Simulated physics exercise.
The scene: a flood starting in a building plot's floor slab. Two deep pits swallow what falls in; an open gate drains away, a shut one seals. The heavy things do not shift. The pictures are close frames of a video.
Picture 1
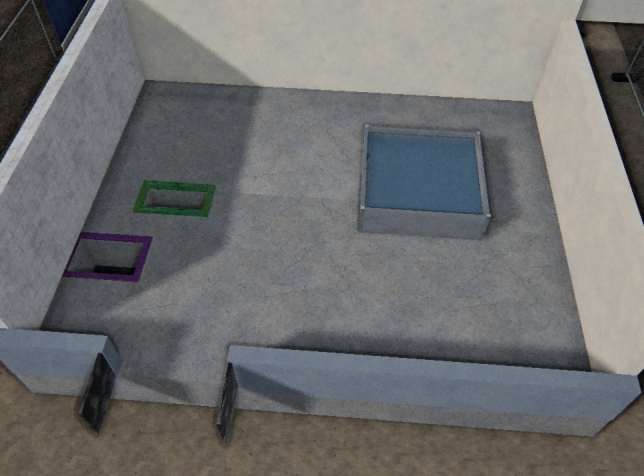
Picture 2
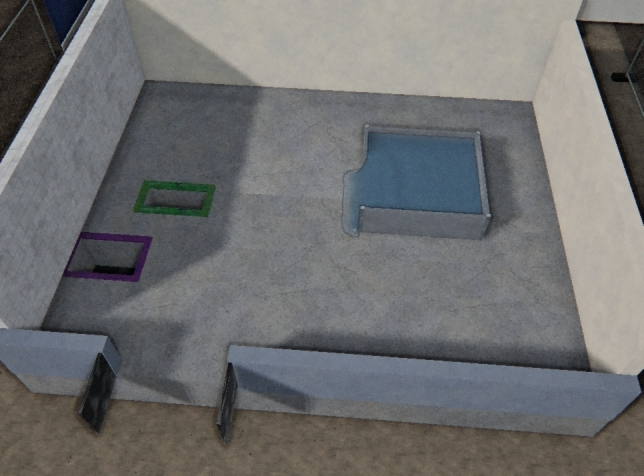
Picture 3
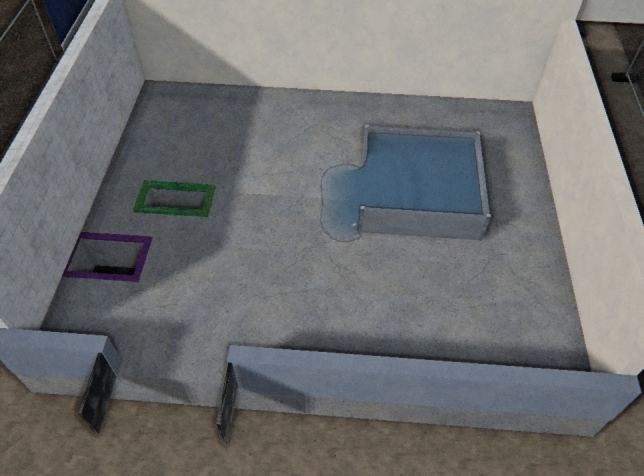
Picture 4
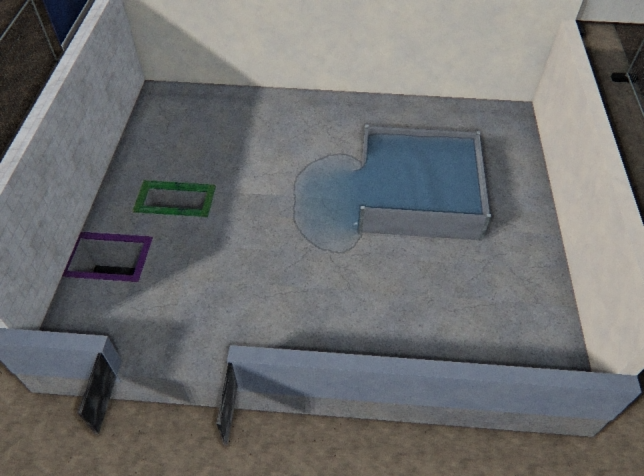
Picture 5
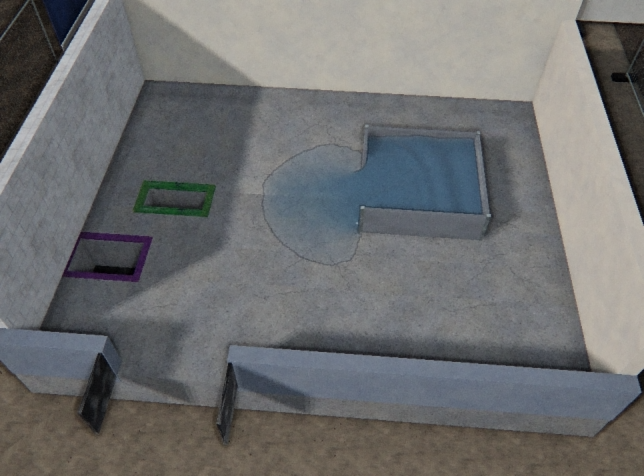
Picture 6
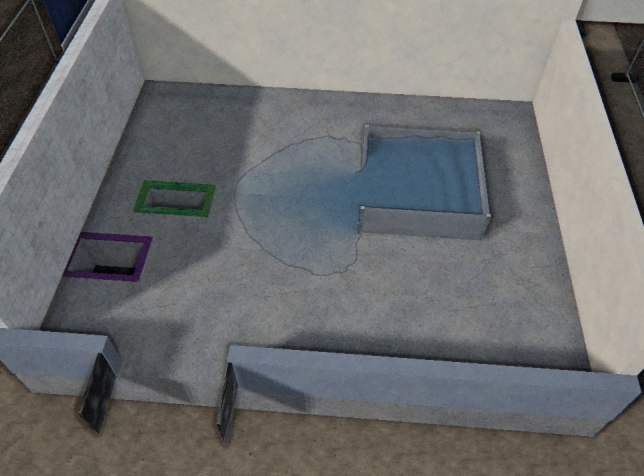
Water pouring through a gap in the left side of a raised tank and spreading leftward across a grey walled floor.
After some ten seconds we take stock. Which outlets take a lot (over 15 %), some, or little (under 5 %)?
In the end: The gate takes between 5 and 15 %; the green pit takes between 5 and 15 %; the purple pit takes above 15 %.
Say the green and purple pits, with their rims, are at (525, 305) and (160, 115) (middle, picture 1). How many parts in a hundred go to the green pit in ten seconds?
Roughly, in per cent: Green 0.
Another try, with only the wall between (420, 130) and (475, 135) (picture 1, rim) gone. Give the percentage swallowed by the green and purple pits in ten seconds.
Roughly, in per cent: Green 0, purple 4.
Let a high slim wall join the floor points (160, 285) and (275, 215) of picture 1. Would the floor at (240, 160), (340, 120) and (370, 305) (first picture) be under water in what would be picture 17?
As listed: Flooded, free of water, free of water.
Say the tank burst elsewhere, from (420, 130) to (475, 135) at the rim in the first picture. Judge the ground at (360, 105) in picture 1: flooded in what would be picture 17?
Answer: Covered.
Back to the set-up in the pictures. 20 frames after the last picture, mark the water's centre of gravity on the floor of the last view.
Near (287, 193).
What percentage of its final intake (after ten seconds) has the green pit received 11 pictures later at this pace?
I make it 40 per cent.
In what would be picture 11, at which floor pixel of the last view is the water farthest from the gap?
Roughly at (148, 166).
A moment on, water covers 20 % of the floor; the gate 0 %, the green pit 1 %, the purple pit 0 %.
Next, water covers 35 % of the floor; the gate 0 %, the green pit 4 %, the purple pit 2 %.
Then, water covers 45 % of the floor; the gate 2 %, the green pit 8 %, the purple pit 7 %.
Later, water covers 50 % of the floor; the gate 4 %, the green pit 10 %, the purple pit 16 %.
In the end, water covers 60 % of the floor; the gate 8 %, the green pit 10 %, the purple pit 25 %.
